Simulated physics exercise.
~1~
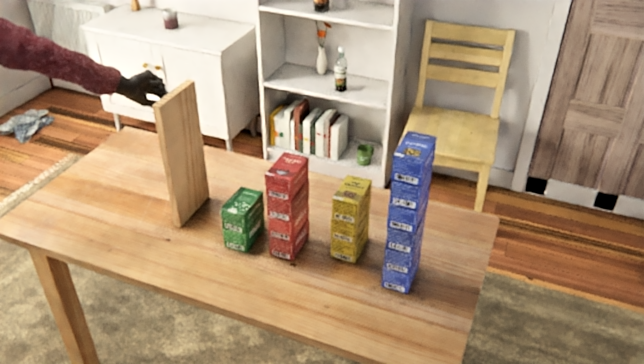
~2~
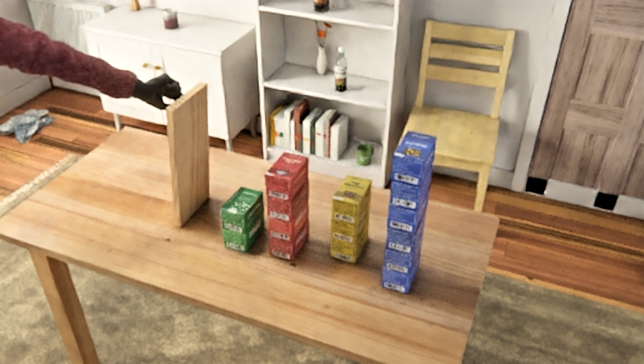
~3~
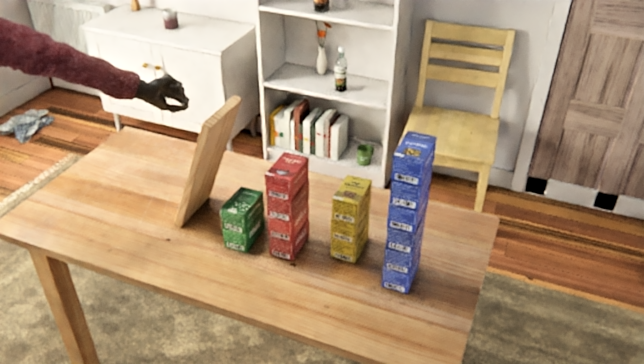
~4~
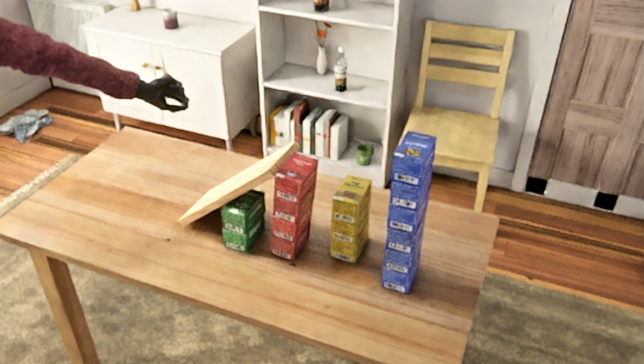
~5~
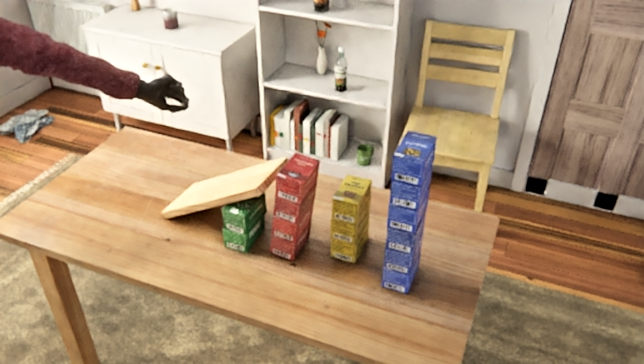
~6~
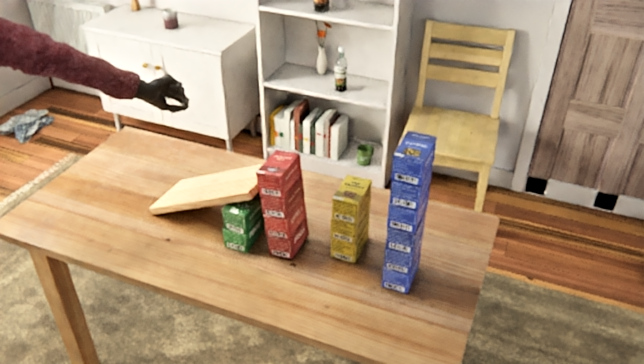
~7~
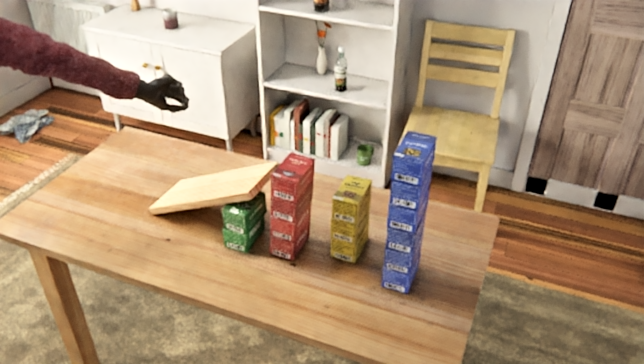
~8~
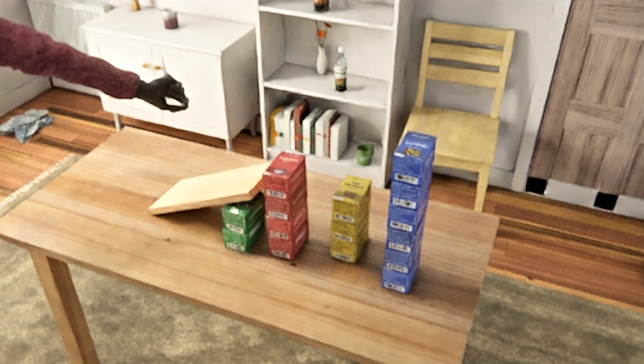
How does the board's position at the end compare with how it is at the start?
At the start the board stands upright on the table, but by the end it has tipped over onto its side and rests at a low slant on the green pile.
